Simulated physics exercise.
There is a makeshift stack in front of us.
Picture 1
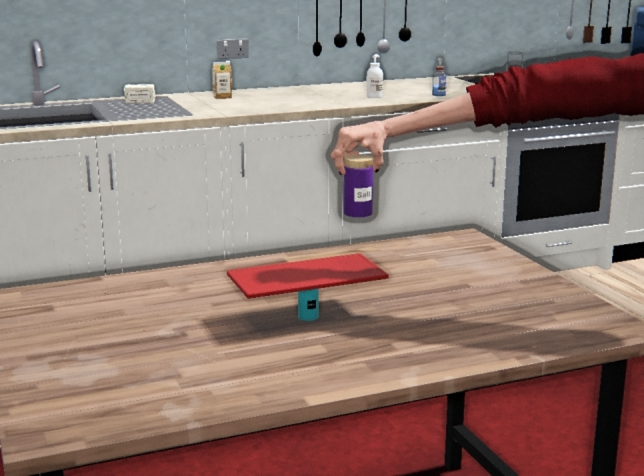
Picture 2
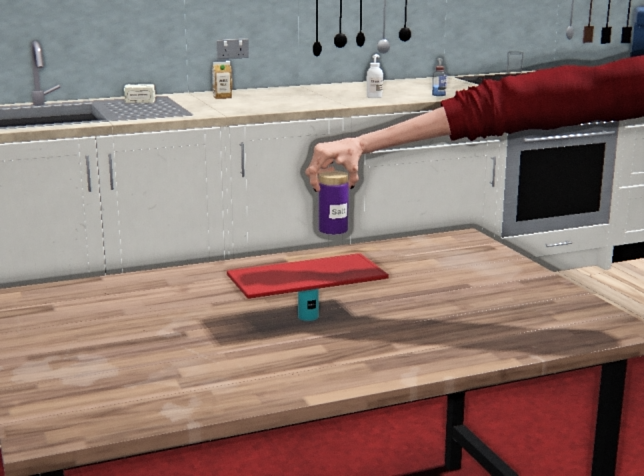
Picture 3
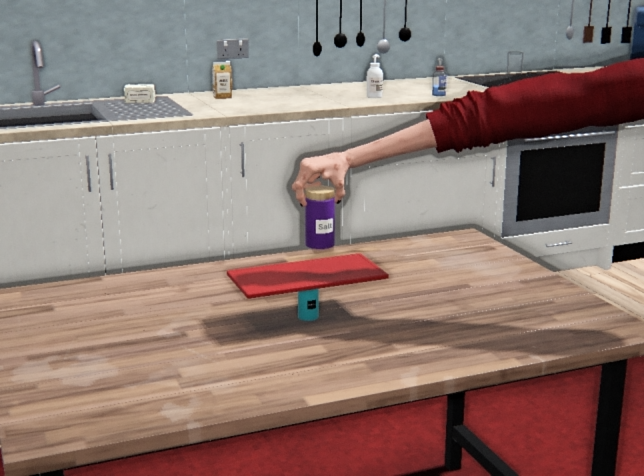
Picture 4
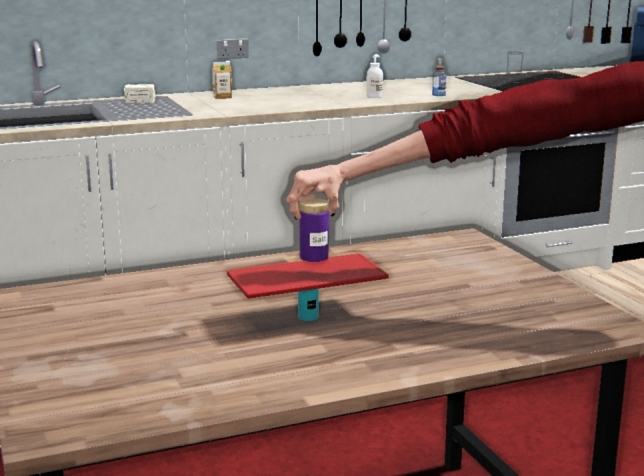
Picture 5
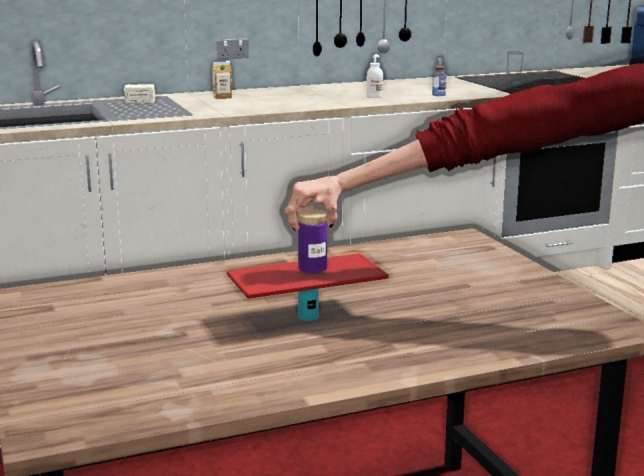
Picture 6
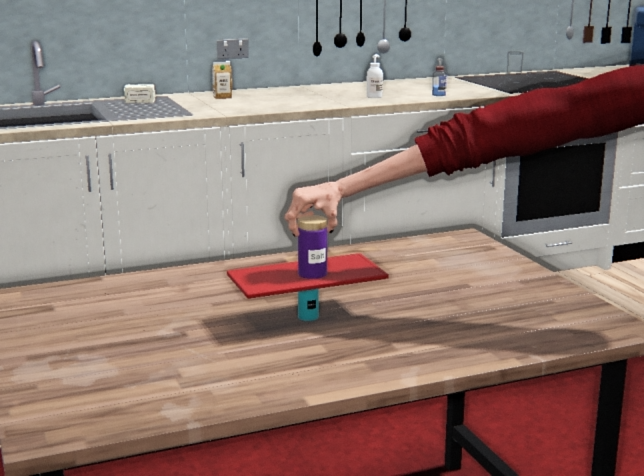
A purple jar, gripped from above by a hand in a red sleeve, moved left and downward over a wooden table until it stood on a red board balanced across a small teal can.
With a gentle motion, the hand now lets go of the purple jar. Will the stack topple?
No: The stack bears the weight.
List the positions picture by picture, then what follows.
On its way; purple jar (358, 186); red lid (307, 274), in the first frame.
On its way; purple jar (333, 202); red lid (307, 274), in the second frame.
On its way; purple jar (320, 217); red lid (307, 274), in the third frame.
On its way; purple jar (314, 230); red lid (307, 274), in the fourth frame.
On its way; purple jar (313, 241); red lid (307, 274), in the fifth frame.
In place under the hand; purple jar (313, 247); red lid (307, 274), in the sixth frame.
Then, 0.20 s past the last view, nothing moves.
Then, 0.50 s past the last view, purple jar resting near (313, 247).
Finally, all 3 still in place. Final places as the last picture's camera would see them, purple jar near (313, 247). The stack stays up.
